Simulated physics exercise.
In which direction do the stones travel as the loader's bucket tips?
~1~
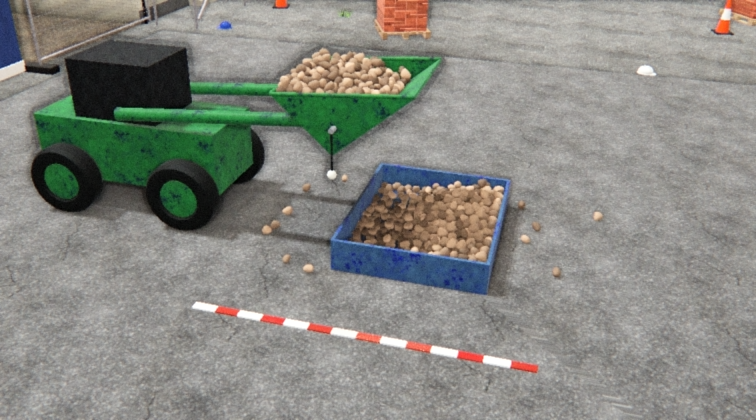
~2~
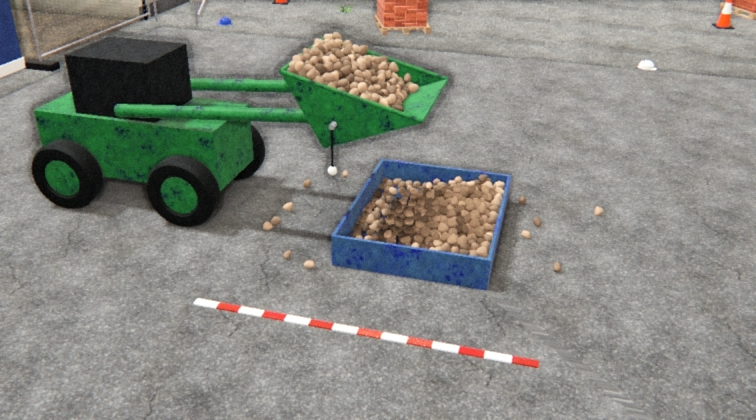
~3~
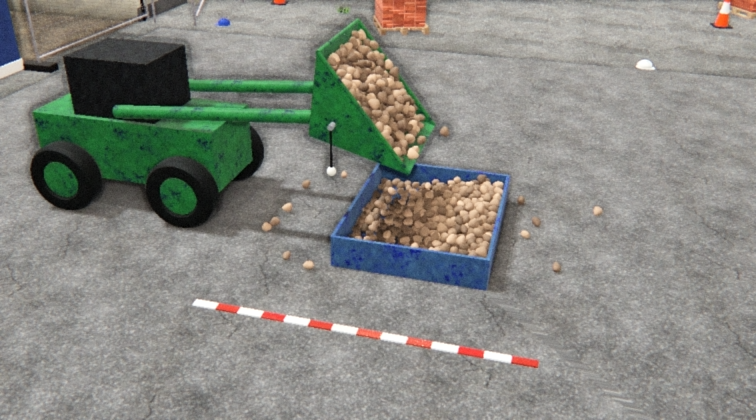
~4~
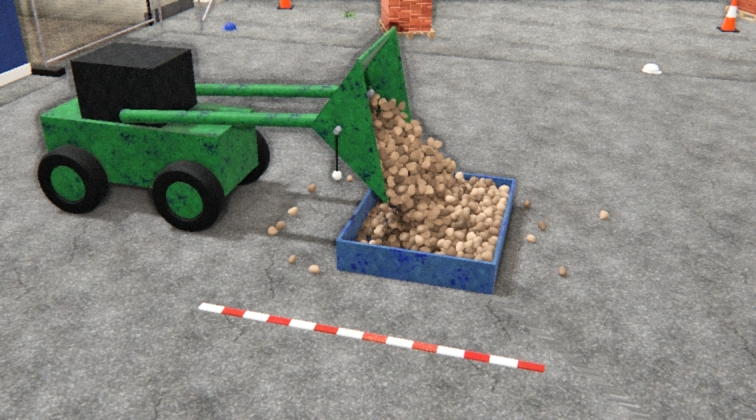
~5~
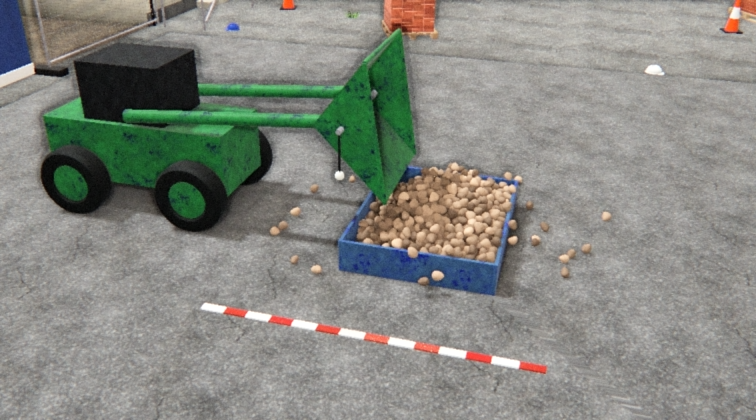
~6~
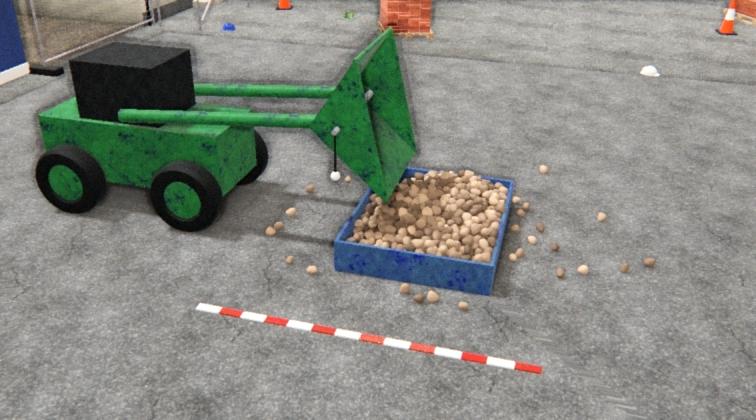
The stones move to the right as they slide down out of the bucket and into the blue bin.
